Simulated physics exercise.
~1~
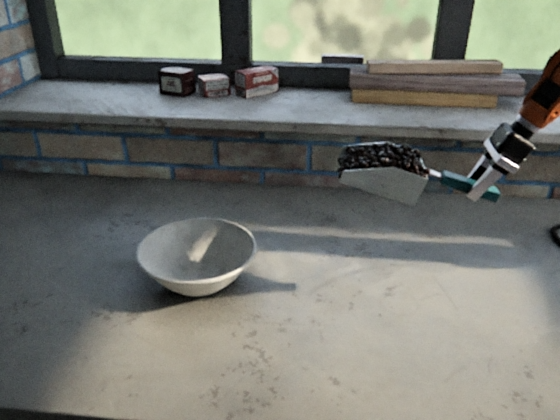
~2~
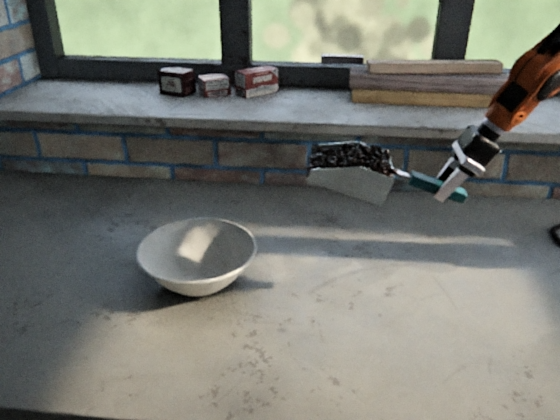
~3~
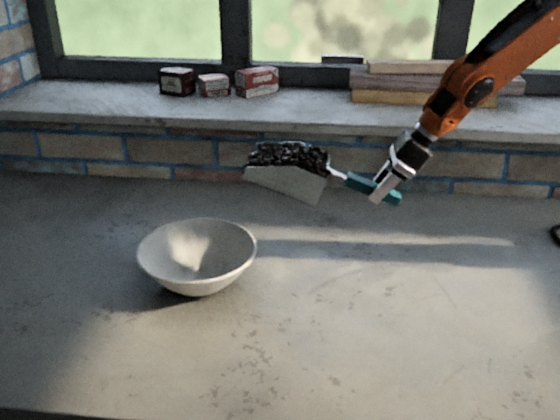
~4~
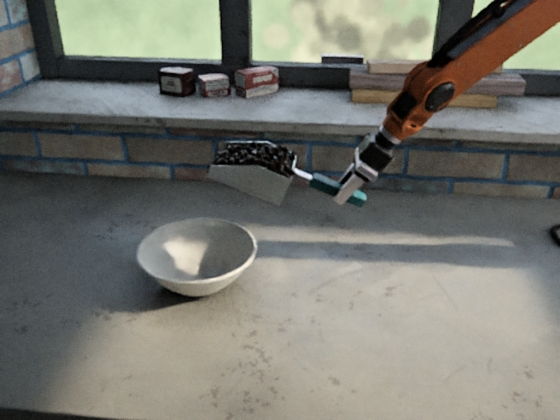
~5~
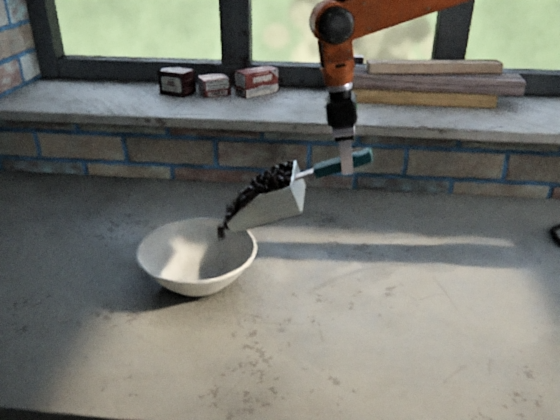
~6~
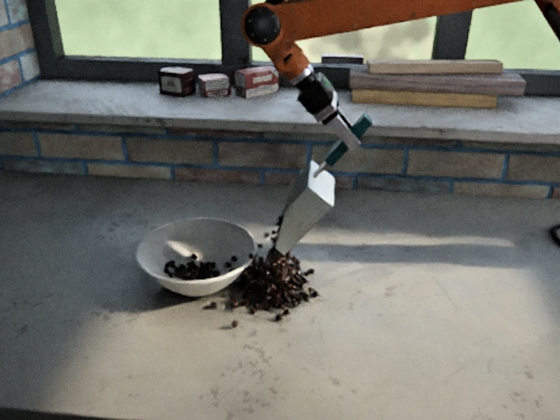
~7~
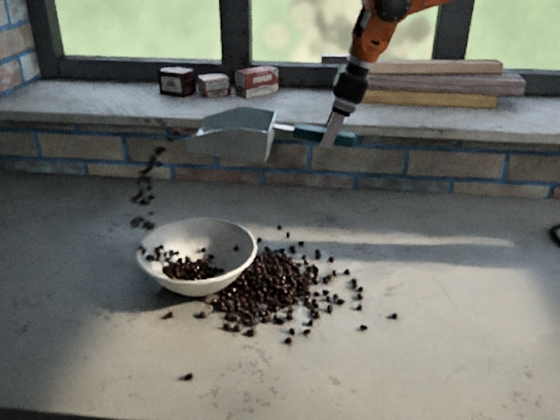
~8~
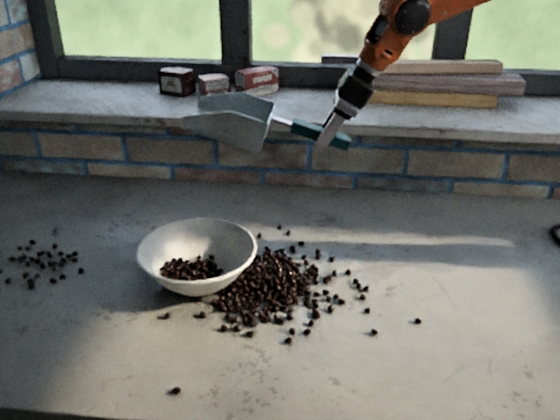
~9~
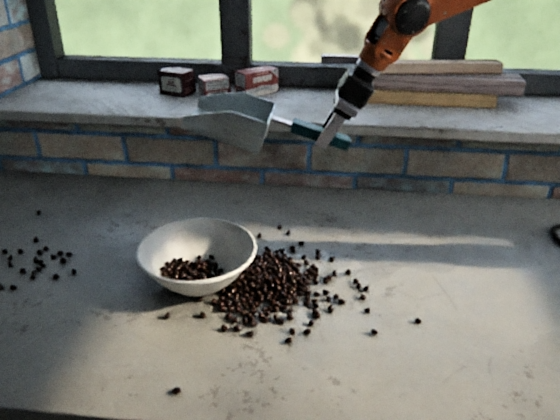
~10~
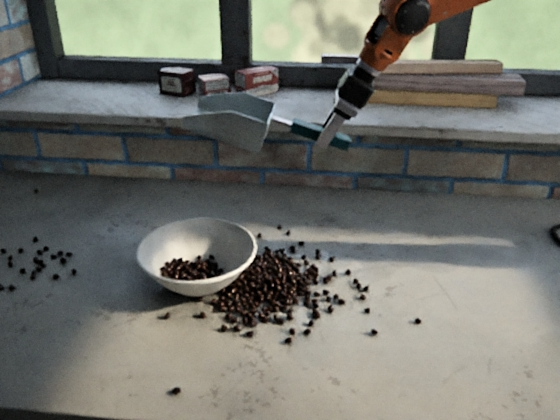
A robot arm carried a scoop of dark beans left toward a pale bowl and tipped it, spilling most beside the bowl, then swung the scoop up, flinging some farther left, and stopped with the bowl partly filled and beans scattered across the table.
